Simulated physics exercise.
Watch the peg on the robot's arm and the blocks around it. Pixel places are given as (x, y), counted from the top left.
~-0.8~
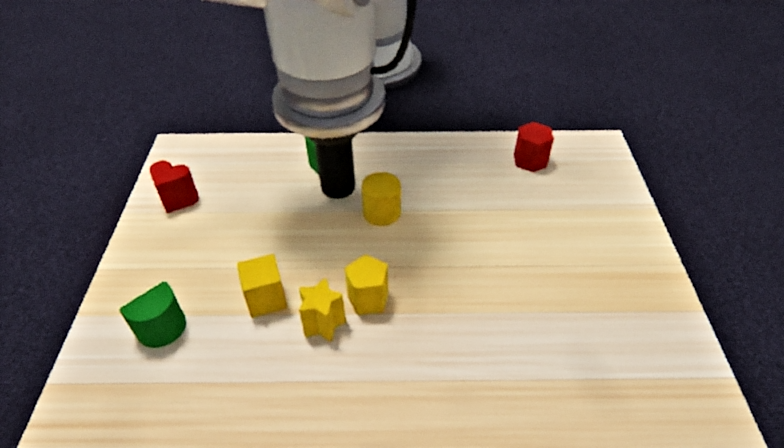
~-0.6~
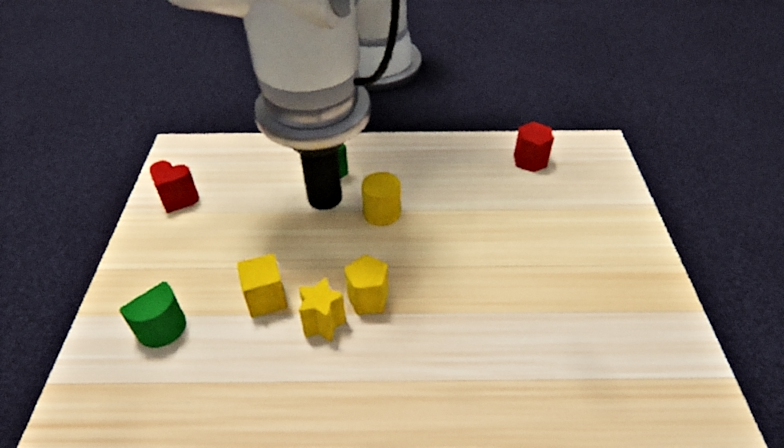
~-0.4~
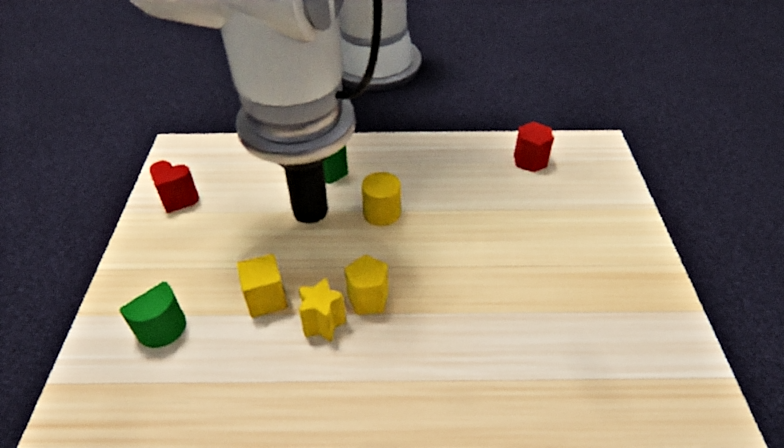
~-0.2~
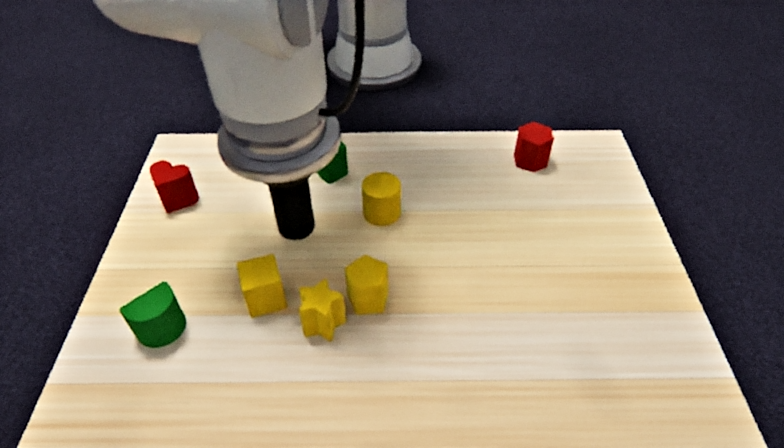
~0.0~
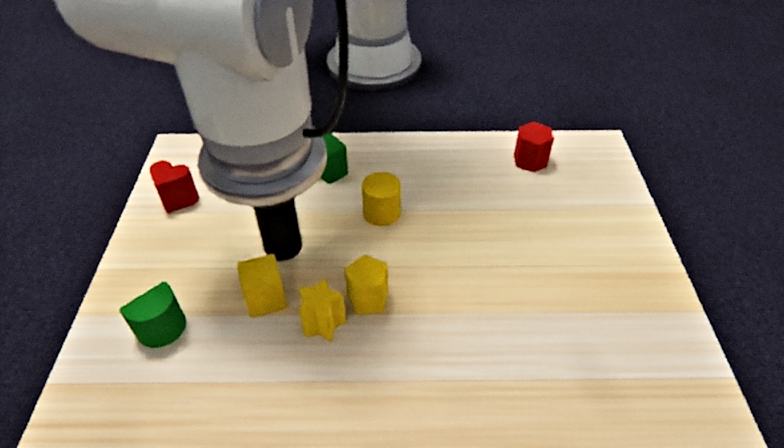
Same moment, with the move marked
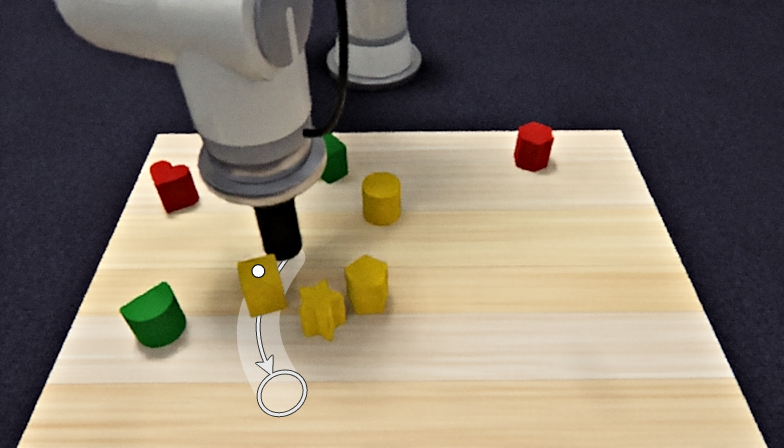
The robot arm's black peg moves down and left across the board while the blocks stay still.
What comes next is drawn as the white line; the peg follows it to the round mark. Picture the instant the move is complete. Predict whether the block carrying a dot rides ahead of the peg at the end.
I think it loses its spot in front.
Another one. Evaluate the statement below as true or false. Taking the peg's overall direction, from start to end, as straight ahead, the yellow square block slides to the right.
It is true.
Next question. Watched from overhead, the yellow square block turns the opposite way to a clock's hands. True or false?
False.
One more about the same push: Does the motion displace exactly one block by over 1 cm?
It seems so.
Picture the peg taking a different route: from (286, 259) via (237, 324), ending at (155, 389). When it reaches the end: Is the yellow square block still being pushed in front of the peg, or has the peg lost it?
Left aside or behind.
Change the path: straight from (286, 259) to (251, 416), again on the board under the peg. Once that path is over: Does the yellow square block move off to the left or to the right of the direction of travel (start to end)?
Facing from start to end, it shifts right.
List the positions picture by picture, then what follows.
Peg's lower end at (338, 189); yellow square block at (258, 271); yellow star block at (319, 296), in the first picture.
Peg at (325, 199); blocks still, in the second picture.
Peg at (311, 212); blocks still, in the third picture.
Peg at (297, 228); blocks still, in the fourth picture.
Peg at (284, 248); yellow square block at (258, 271); yellow star block at (319, 296), in the fifth picture.
Drawn move, from (286, 259) over (263, 299) and (260, 346) to (282, 393); the dot is on the yellow square block.
The first path, step by step. One third of the way, peg at (260, 288); yellow square block at (240, 305), turned 25° clockwise.
Two thirds of the way, peg at (257, 336); yellow square block at (221, 354), turned 60° clockwise.
At the end, peg at (279, 383); yellow square block at (216, 365), turned 75° clockwise; yellow star block still.
